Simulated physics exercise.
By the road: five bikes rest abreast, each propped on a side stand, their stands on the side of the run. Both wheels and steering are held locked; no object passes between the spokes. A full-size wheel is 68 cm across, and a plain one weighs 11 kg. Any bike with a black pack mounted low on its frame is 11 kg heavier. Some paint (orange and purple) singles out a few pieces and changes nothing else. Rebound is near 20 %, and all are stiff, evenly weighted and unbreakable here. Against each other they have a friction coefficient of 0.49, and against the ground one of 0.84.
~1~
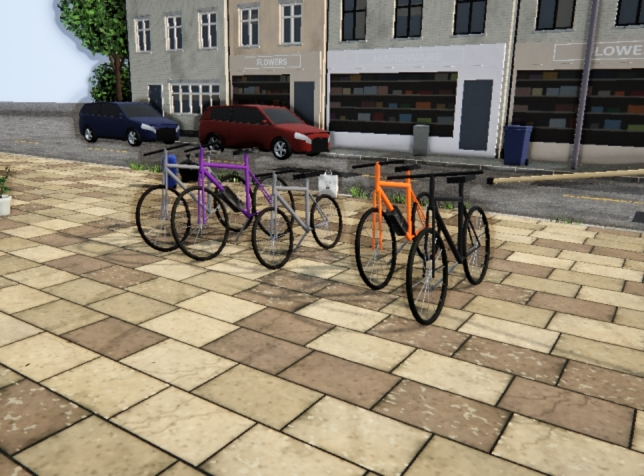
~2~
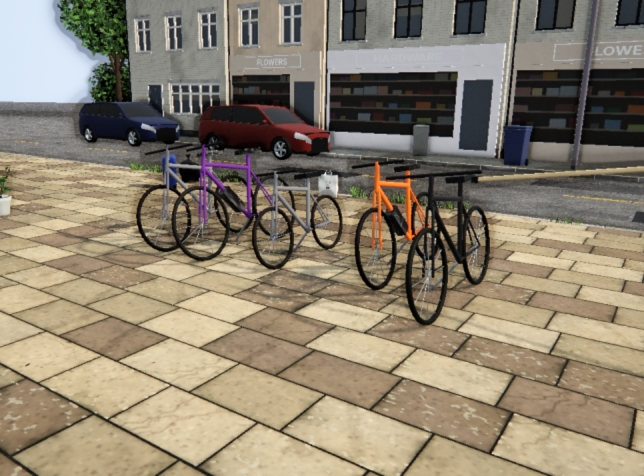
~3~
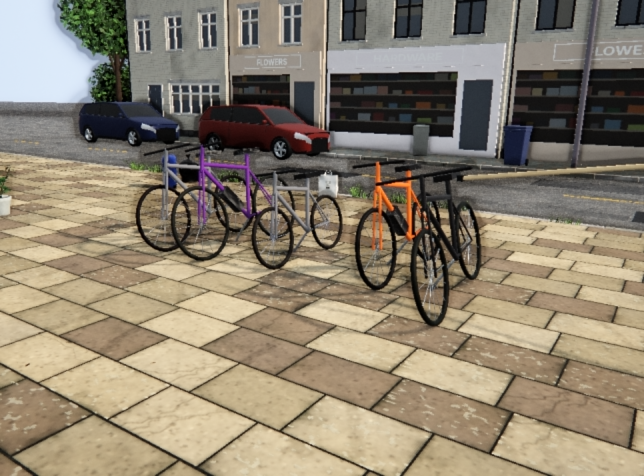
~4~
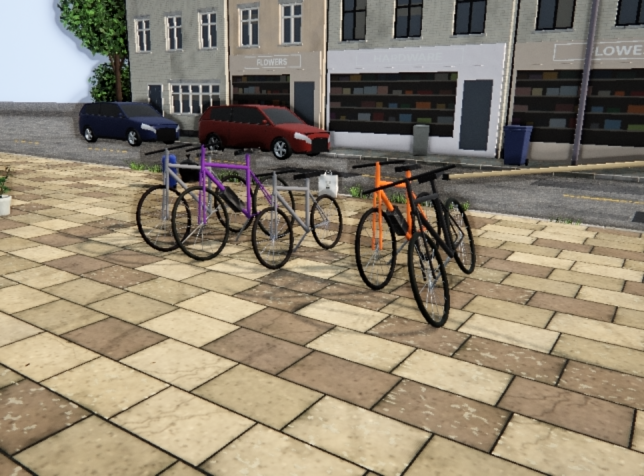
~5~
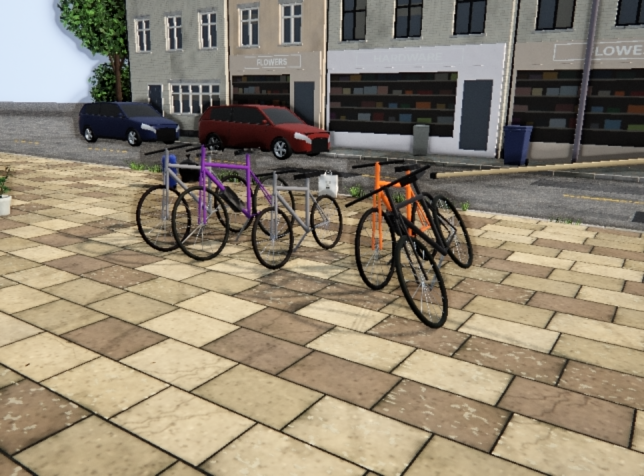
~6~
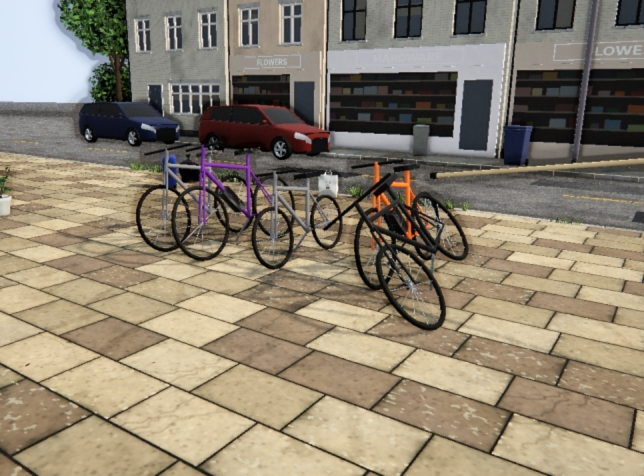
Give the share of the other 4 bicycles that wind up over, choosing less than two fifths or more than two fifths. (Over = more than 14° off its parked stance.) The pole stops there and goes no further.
I would say more than two fifths of them.
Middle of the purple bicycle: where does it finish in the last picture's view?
Resting position, last image: About (184, 215).
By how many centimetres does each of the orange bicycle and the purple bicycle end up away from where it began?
Roughly orange 70, purple 70.
Then, 0.48 s past the last view, 1 of the 4 other bicycles over; orange bicycle 26° from how it stood.
Then, 1.22 s past the last view, 2 of the 4 other bicycles over; orange bicycle 74° from how it stood.
Then, 2.28 s past the last view, 4 of the 4 other bicycles over; orange bicycle 74° from how it stood; purple bicycle 60° from how it stood.
In the end, 4 of the 4 other bicycles over; orange bicycle 74° from how it stood; purple bicycle 68° from how it stood. That is 100 per cent. Not one is left standing. From the last view, middles, orange bicycle near (334, 238), purple bicycle near (184, 215).
